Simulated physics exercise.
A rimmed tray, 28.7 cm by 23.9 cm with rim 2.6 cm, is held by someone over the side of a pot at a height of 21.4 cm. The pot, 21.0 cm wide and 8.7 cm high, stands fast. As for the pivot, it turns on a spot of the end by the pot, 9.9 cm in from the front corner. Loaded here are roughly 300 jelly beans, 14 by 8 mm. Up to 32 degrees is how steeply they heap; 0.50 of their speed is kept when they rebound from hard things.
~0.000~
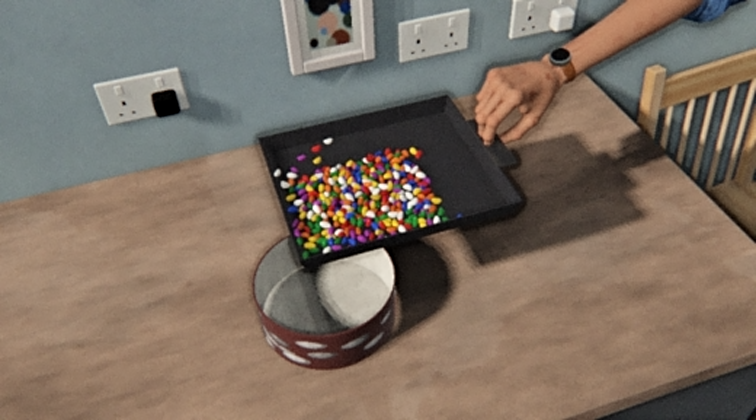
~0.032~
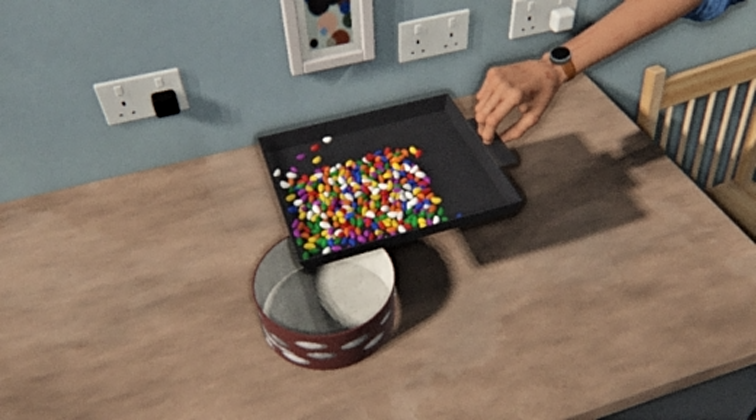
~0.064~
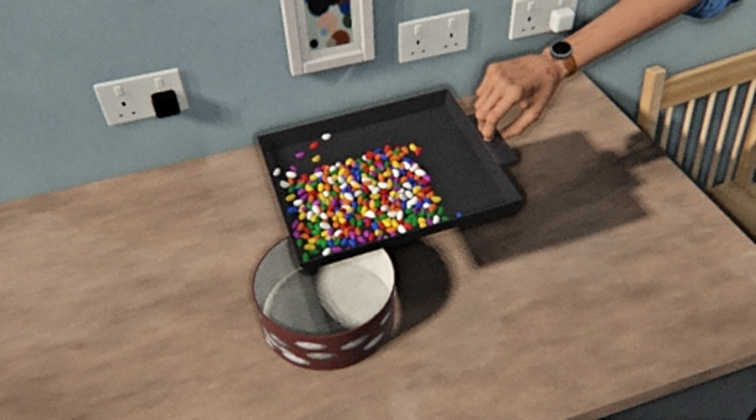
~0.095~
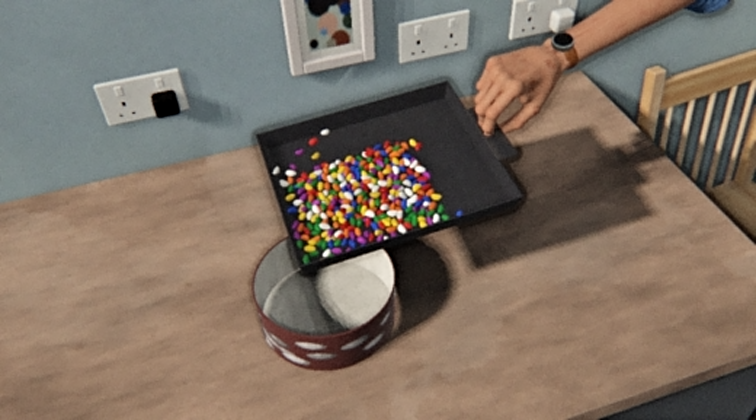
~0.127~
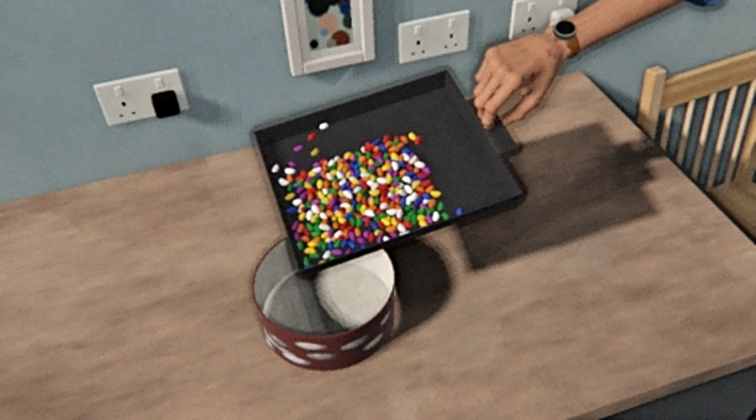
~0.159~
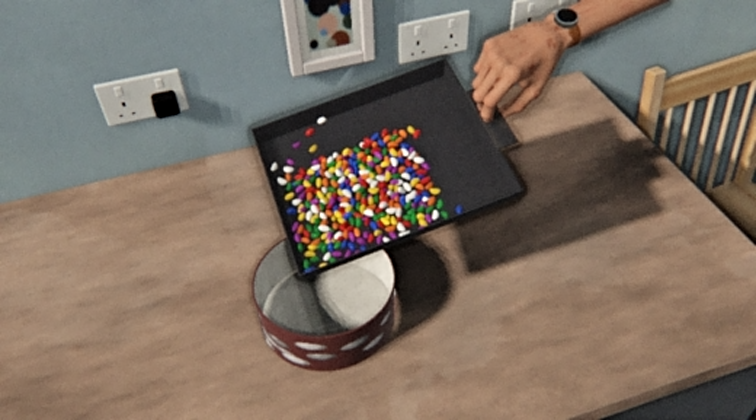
Hand with a watch tilting a black tray of colourful jelly beans, its left front corner dipping above a round pot.
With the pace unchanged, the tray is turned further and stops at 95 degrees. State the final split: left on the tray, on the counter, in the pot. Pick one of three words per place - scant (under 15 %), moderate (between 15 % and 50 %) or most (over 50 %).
My call is tray: Scant, counter: Moderate, pot: Most.
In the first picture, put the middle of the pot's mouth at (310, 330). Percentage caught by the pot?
Share in pot at that spot: Some 100 in a hundred.
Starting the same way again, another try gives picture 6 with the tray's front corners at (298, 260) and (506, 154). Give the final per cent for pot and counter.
The pot gets 15 and the counter 85.
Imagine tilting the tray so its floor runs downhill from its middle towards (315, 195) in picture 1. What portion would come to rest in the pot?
The share comes to about 15 in a hundred.
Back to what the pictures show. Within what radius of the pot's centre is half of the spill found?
Roughly 24 cm from the centre.
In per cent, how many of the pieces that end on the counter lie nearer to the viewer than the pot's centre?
Estimate: Close to 100 per cent of the pieces.
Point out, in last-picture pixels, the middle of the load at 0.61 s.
Roughly (326, 267).
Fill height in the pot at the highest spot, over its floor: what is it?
Measured height: Approx. 2.5 cm.
After 0.43 s, tilt 55 degrees; the tray holds 100 %, the pot 0 %.
Then, at 0.61 s, tilt 82 degrees; the tray holds 85 %, the pot 0 %.
After 0.90 s, tilt 95 degrees; the tray holds 5 %, the pot 70 %.
At rest (2.0 s), tray 0 %, counter 25 %, pot 75 %.
